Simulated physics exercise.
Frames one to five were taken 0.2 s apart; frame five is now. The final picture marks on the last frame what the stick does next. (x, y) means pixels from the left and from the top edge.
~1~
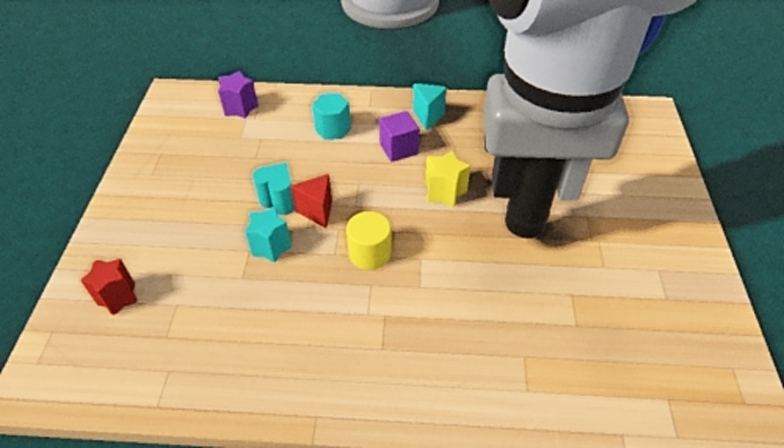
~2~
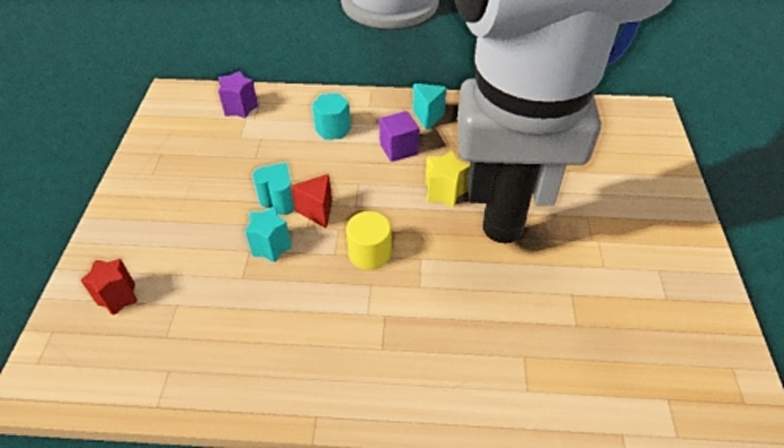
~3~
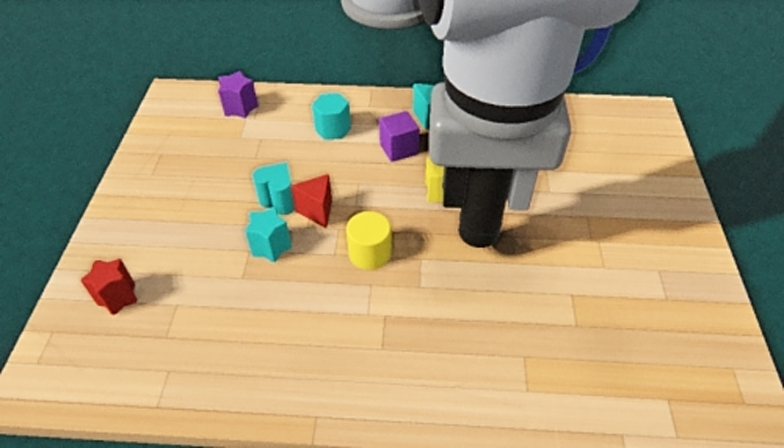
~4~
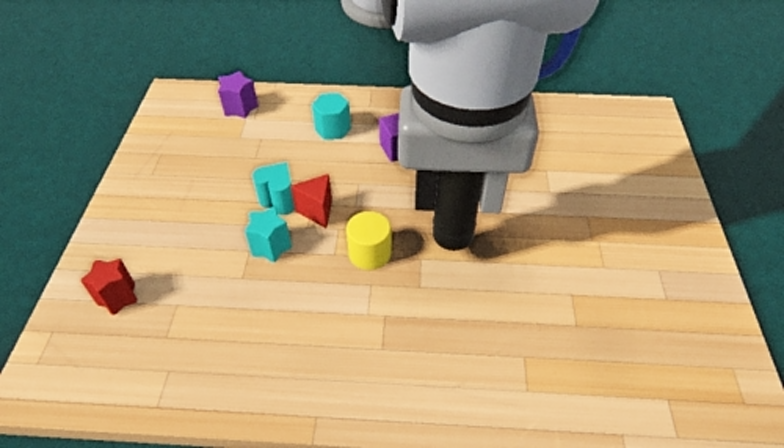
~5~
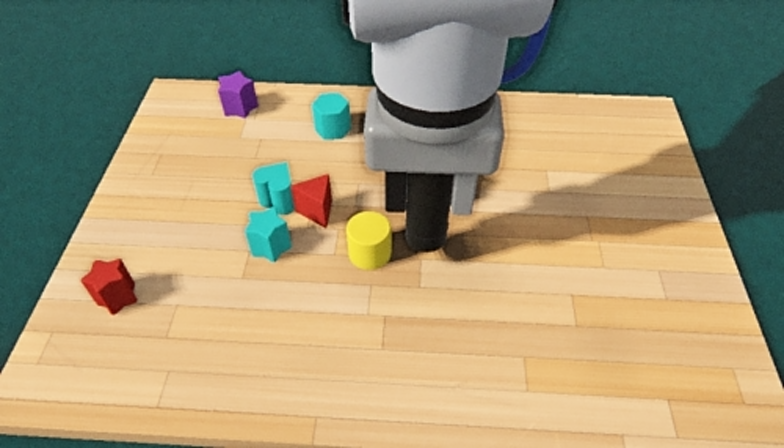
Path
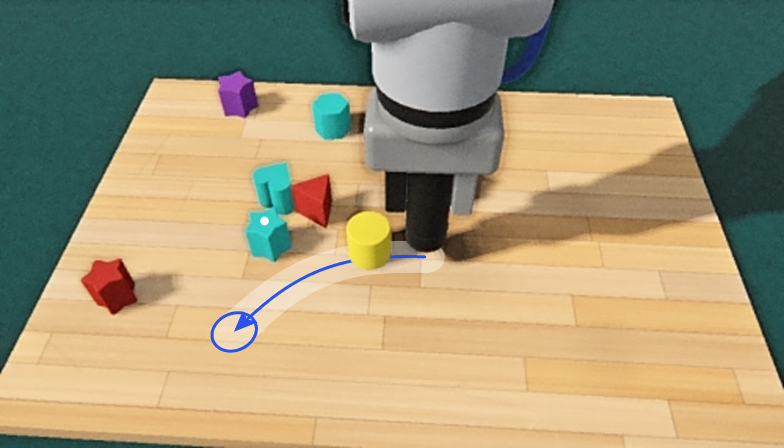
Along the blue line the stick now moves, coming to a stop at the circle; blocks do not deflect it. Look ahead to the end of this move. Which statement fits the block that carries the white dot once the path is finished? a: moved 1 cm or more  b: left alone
a.
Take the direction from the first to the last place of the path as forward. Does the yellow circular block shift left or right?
It is pushed towards the right-hand side.
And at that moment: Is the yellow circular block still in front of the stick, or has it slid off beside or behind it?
At the end of the path, the stick has already lost the yellow circular block, which lies beside or behind it.
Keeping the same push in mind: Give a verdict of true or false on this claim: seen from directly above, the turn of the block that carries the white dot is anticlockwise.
The statement is true.
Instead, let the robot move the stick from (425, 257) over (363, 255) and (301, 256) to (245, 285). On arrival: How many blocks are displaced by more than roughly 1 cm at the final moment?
Displaced: Two.
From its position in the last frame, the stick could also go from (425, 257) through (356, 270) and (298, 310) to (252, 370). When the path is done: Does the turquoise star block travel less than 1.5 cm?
Yes.
The drawn path runs from (425, 257) by way of (356, 260) and (291, 285) to (234, 331); the dot is on the turquoise star block.
On the path given first. One third of the way, stick at (353, 242); yellow circular block at (313, 224).
Two thirds of the way, stick at (286, 267); turquoise star block at (247, 215), turned 25° anticlockwise; yellow circular block at (283, 222).
At the end, stick at (227, 314); turquoise star block at (247, 215), turned 25° anticlockwise; red triangular piece not moved; yellow circular block at (283, 222).
